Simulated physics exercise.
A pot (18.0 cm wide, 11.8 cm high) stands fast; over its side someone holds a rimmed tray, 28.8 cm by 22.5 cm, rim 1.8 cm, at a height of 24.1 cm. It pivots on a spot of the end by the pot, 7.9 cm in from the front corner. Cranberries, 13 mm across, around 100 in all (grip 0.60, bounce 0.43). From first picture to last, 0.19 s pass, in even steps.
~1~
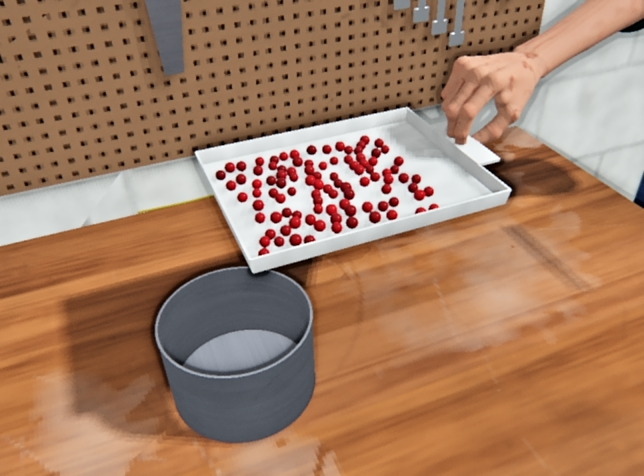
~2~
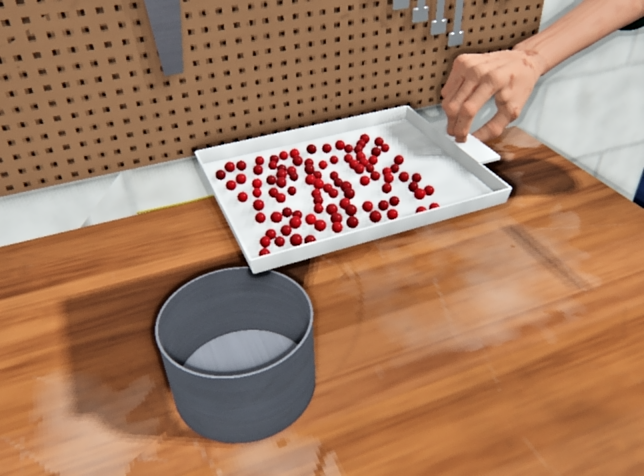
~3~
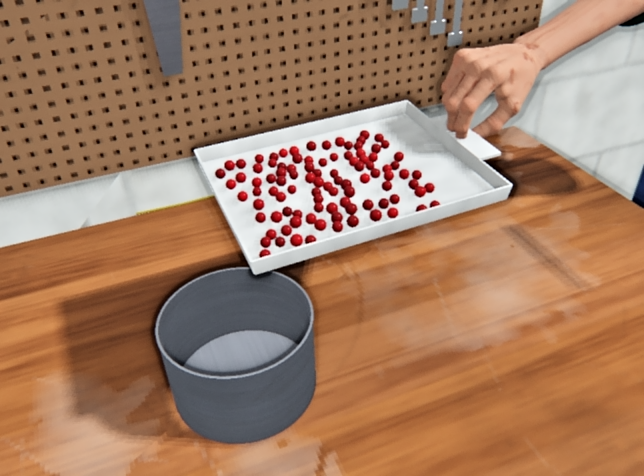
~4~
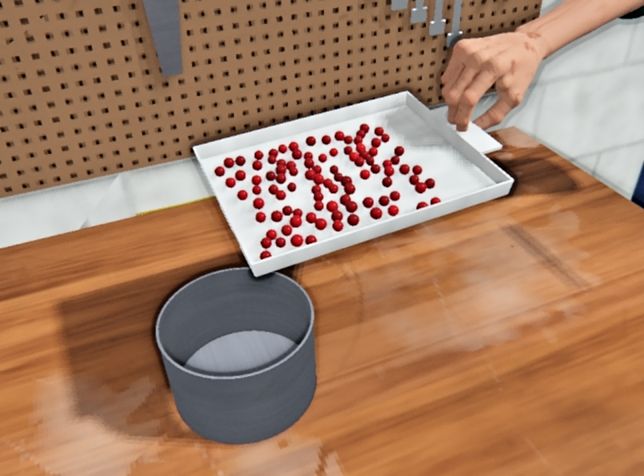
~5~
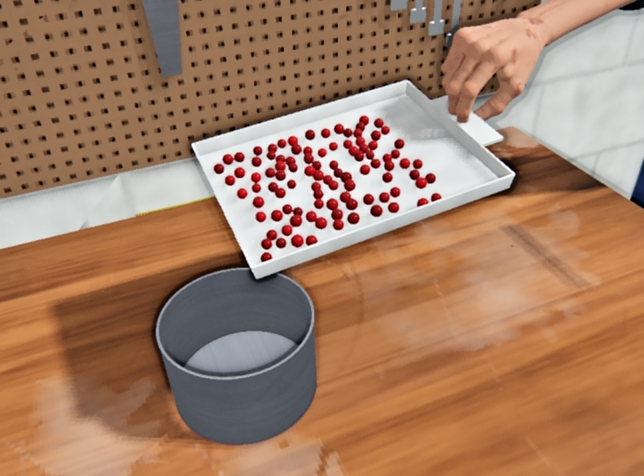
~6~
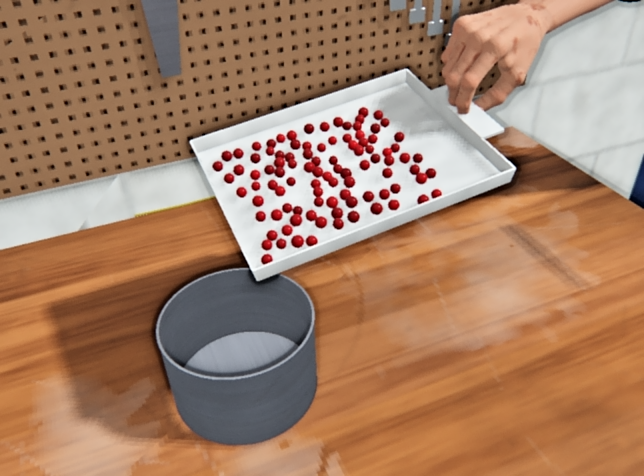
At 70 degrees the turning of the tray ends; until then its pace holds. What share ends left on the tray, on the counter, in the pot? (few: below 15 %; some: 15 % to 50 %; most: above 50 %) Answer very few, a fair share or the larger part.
Tray: The larger part, counter: Very few, pot: Very few.
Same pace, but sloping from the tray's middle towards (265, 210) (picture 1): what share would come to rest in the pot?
Some 5 per cent.
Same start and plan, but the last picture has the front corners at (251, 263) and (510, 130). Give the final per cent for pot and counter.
Pot 10, counter 10.
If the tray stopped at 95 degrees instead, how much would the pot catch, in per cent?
It would be near 65 per cent.
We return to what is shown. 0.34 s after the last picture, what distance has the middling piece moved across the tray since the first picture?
About 7 cm.
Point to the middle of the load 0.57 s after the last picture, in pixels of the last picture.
Around (286, 216).
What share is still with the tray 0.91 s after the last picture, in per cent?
Some 90 per cent of the load.
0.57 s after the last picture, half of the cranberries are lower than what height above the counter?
Roughly 28 cm.
Then, 0.34 s after the last picture, tilt 40 degrees; the tray holds 100 %, the pot 0 %.
Then, 0.57 s after the last picture, tilt 59 degrees; the tray holds 100 %, the pot 0 %.
Then, 0.91 s after the last picture, tilt 70 degrees; the tray holds 90 %, the pot 5 %.
In the end, tray 90 %, counter 5 %, pot 5 %.
